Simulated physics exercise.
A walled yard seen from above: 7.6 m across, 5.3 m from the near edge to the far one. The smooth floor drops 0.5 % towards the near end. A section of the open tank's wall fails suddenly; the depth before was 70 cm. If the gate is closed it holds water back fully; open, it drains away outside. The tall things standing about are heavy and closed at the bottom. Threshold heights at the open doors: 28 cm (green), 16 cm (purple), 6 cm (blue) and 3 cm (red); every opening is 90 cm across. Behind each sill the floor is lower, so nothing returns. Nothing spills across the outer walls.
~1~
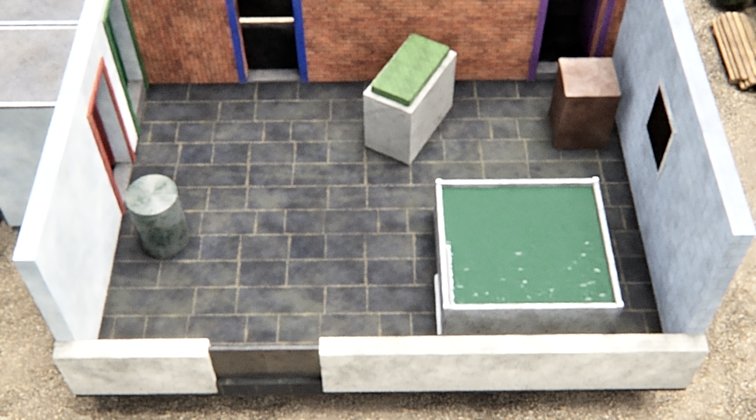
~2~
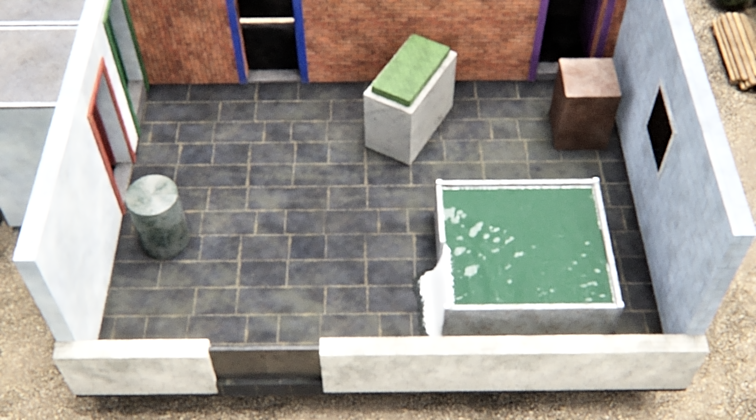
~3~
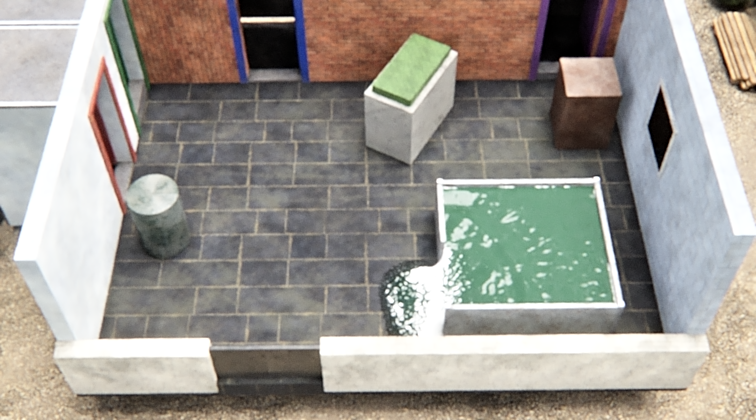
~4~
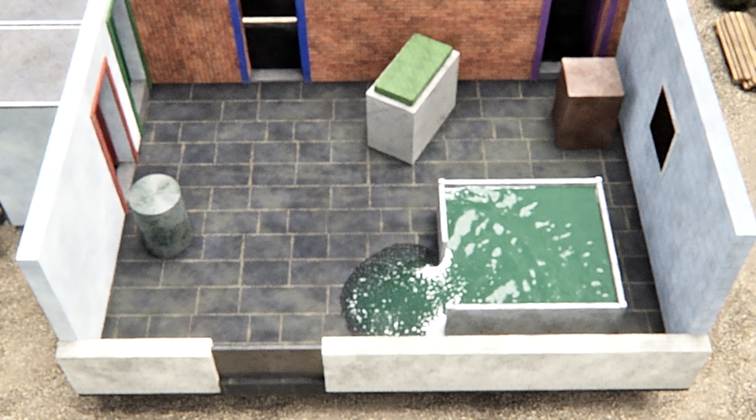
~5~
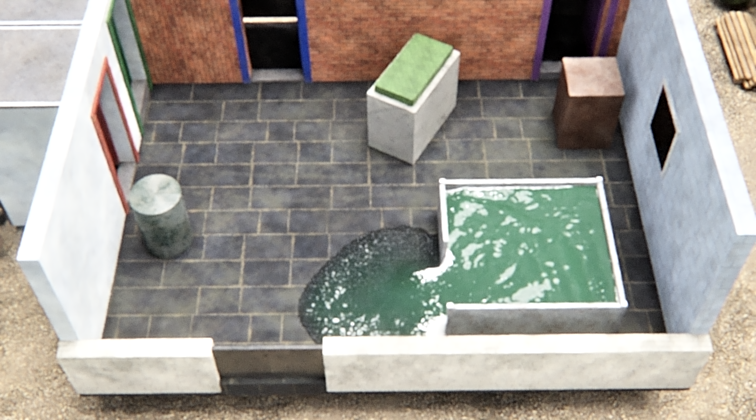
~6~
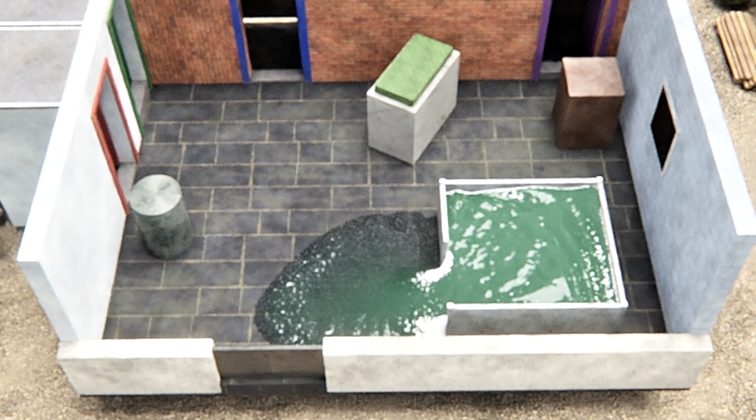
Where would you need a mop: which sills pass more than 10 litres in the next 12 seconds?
The water let in: At the green door it keeps below the limit; at the purple door it stays under the limit; at the blue door it exceeds the limit; at the red door it passes the limit.
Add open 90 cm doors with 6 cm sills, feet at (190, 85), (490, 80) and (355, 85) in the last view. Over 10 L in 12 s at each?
In that order: Past it, under, above.
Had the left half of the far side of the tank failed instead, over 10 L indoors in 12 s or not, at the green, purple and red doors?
Then: Green not over, purple above, red above.
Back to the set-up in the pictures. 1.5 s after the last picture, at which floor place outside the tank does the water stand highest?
At about (104, 333).
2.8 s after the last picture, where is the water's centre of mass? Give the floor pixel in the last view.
At about (349, 274).
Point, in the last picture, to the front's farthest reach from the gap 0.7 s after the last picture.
Around (97, 369).
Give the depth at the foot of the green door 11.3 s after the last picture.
Some 11.0 cm.
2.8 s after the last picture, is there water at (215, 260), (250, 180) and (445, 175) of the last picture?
In turn: Wet, wet, not reached.
Then, 0.7 s after the last picture water covers 30 % of the floor and is deepest (40 cm) near (436, 307); green door not reached, purple door not reached, blue door not reached, red door not reached.
Then, 1.5 s after the last picture water covers 40 % of the floor and is deepest (42 cm) near (104, 333); green door not reached, purple door not reached, blue door not reached, red door not reached.
Then, 2.8 s after the last picture water covers 50 % of the floor and is deepest (34 cm) near (113, 288); green door 12 cm at the sill, 0 L in, purple door not reached, blue door not reached, red door 7 cm at the sill, 19 L in.
Then, 6.3 s after the last picture water covers 70 % of the floor and is deepest (23 cm) near (381, 84); green door 12 cm at the sill, 0 L in, purple door not reached, blue door 14 cm at the sill, 25 L in, red door 4 cm at the sill, 34 L in.
Then, 11.3 s after the last picture water covers 95 % of the floor and is deepest (13 cm) near (127, 216); green door 11 cm at the sill, 0 L in, purple door 7 cm at the sill, 0 L in, blue door 10 cm at the sill, 128 L in, red door 11 cm at the sill, 112 L in.
